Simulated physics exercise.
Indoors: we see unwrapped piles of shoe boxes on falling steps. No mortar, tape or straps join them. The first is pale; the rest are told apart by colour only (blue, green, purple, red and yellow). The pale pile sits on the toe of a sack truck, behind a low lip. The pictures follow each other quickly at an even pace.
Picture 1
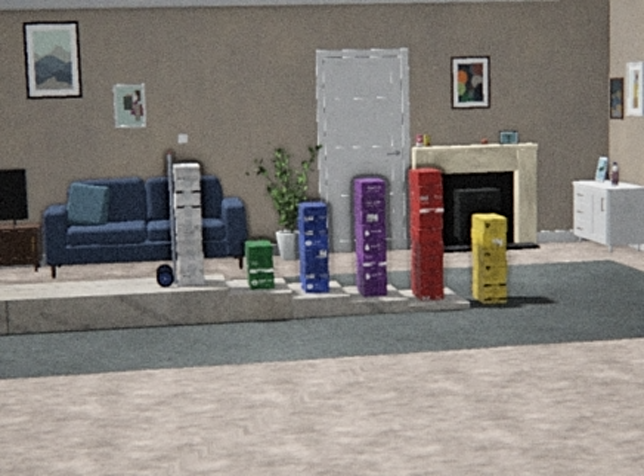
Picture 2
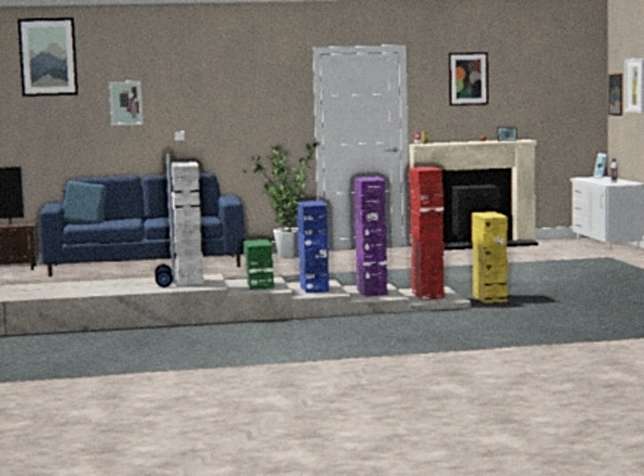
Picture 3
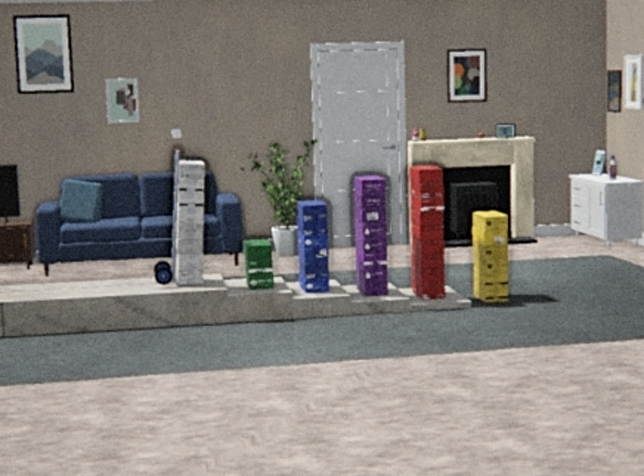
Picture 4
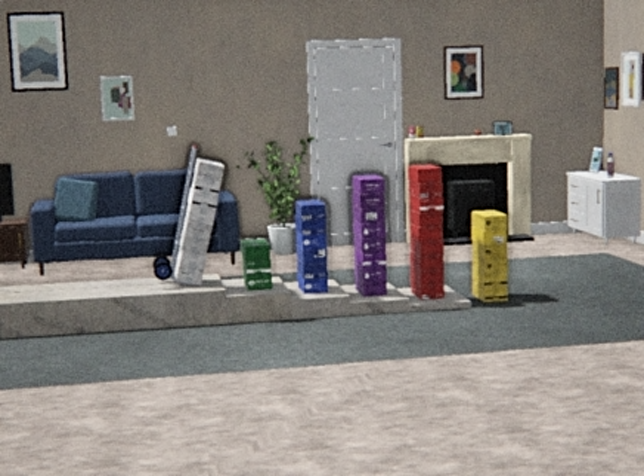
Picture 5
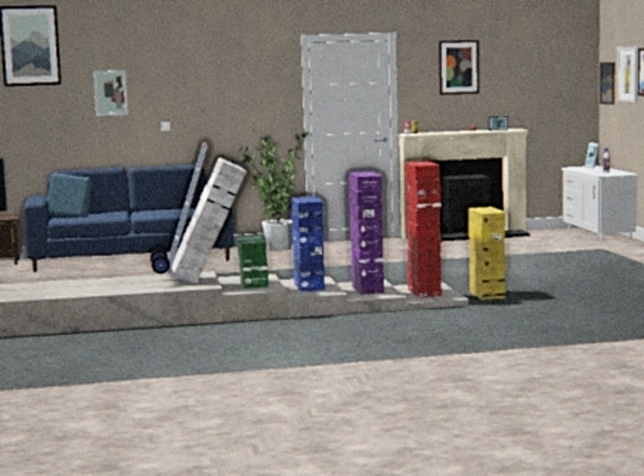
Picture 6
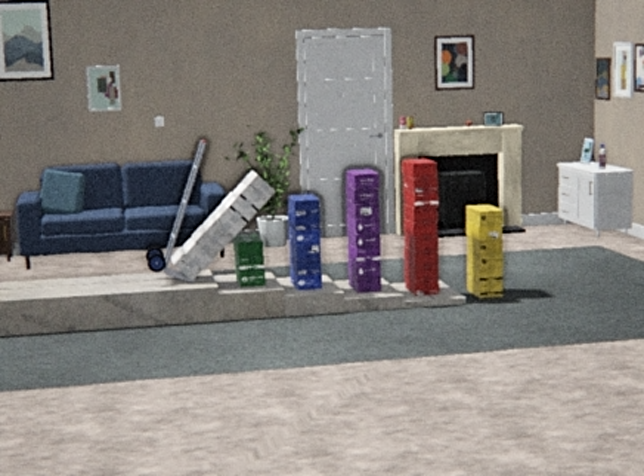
A living room with a blue sofa, a pale door and a cream fireplace against a brown wall is seen from the front, slightly above the floor. On a low platform with shallow steps, a tall pale stack on a hand truck stands at left, with green, blue, purple, red and yellow stacks to its right. The truck and pale stack tilt rightward, the stack leaning farther over the green one, while the others stand still and the camera shifts slightly.
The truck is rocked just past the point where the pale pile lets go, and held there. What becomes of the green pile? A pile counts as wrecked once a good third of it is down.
That pile mostly stays up.
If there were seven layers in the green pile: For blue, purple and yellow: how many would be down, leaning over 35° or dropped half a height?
Pile by pile, blue 6, purple 8, yellow 5.
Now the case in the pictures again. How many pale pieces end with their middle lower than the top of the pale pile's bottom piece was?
4 pale pieces.
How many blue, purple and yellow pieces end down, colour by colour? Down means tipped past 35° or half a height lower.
The counts are blue 0, purple 0, yellow 0.
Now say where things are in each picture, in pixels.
In the first picture (pixels give the middle of a visible side; the camera moves round a little), truck frame (171, 180) level; top green box (261, 253); top blue box (315, 214); none of the others has stirred.
In the second picture, truck frame (170, 180) level; top green box (260, 253).
In the third picture, truck frame (177, 177) rocked barely, top of the pale pile leaning barely; top green box (260, 253); none of the others has stirred.
In the fourth picture, truck frame (191, 174) rocked a little, top of the pale pile leaning a little; top green box (258, 253); none of the others has stirred.
In the fifth picture, truck frame (199, 171) rocked clearly, top of the pale pile leaning clearly; top green box (254, 251); none of the others has stirred.
In the sixth picture, truck frame (197, 169) rocked clearly, top of the pale pile leaning well over; top green box (251, 249); top purple box (367, 181); none of the others has stirred.
Shortly afterwards, 8 of the pale pile down; none of the 3 green boxes down (0 of 32 in all colours); top green box unmoved; top blue box a little from its place.
Next, 8 of the pale pile down; none of the 3 green boxes down (0 of 32 in all colours); top green box a little from its place; top blue box tilted clearly.
In the end, 7 of the pale pile down; none of the 3 green boxes down (0 of 32 in all colours); top green box a little from its place; top blue box tilted clearly. From the last view, middles, top green box near (253, 246), top blue box near (342, 206).
